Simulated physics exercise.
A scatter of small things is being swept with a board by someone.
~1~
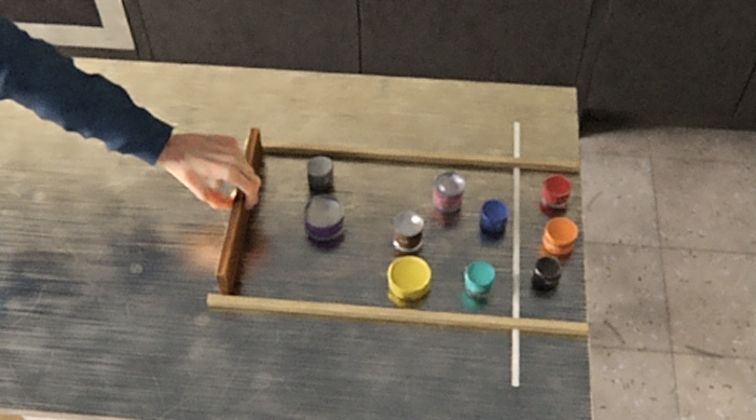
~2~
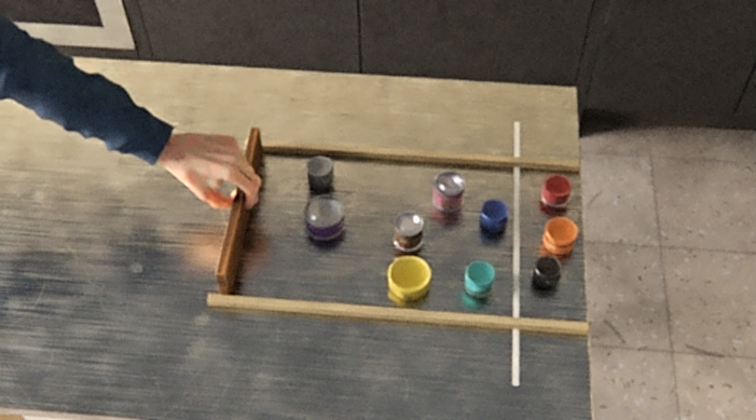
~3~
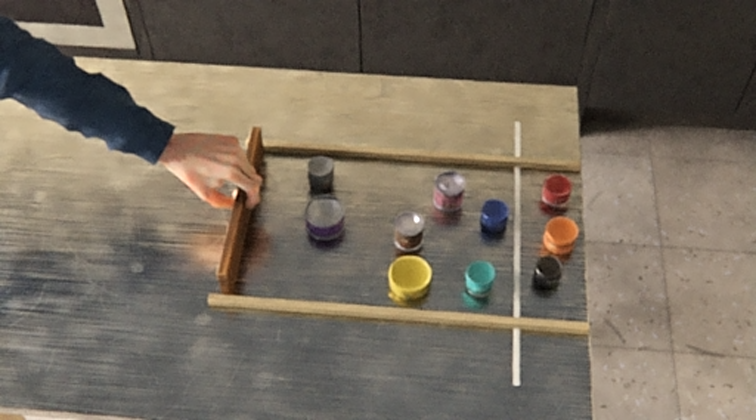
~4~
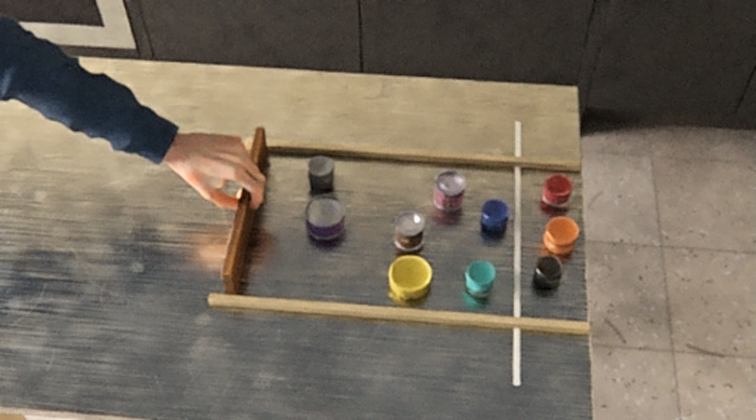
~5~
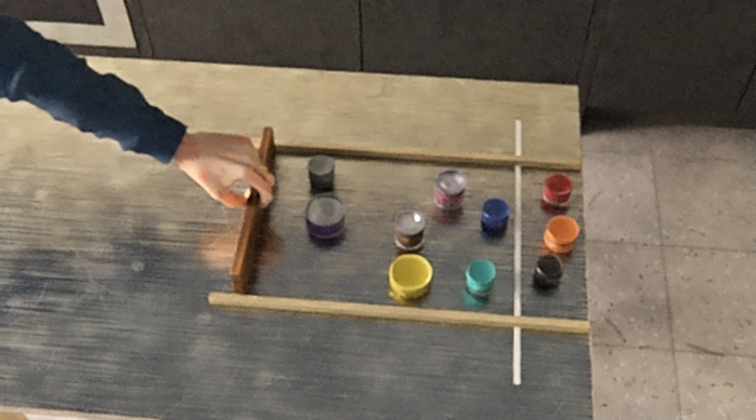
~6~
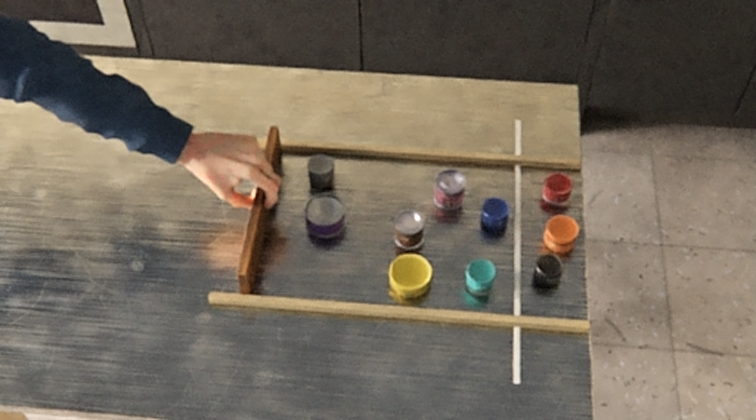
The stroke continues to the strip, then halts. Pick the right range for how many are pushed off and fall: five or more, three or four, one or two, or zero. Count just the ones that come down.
The right range is zero.
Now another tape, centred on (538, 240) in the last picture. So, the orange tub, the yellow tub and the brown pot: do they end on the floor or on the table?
In short: Orange tub gone, yellow tub safe, brown pot safe.
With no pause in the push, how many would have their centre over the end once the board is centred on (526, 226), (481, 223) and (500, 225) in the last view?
The numbers are 0, 0 and 0.
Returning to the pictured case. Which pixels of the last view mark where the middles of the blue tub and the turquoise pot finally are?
Look around (560, 210) for the first and around (575, 288) for the second.
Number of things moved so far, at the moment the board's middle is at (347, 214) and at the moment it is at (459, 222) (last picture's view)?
First 2, then 7.
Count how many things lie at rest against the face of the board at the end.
It touches 5.
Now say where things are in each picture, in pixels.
The first frame shows orange tub (560, 236); red tin (557, 191); black tub (547, 272); board (241, 209); tape (516, 240).
The second frame shows red tin (557, 190); turquoise pot (480, 279).
The third frame shows black tub (548, 272); grey tub (321, 173).
The fourth frame shows orange tub (561, 236); pink tin (450, 191).
The fifth frame shows red tin (558, 189); board (255, 208).
The sixth frame shows orange tub (561, 234); red tin (558, 189); black tub (548, 270); board (261, 208); tape (518, 238).
A little later, none off yet; orange tub at rest near (561, 234); red tin at rest near (558, 189); black tub at rest near (548, 270).
When it is over, the number that fall off is zero.
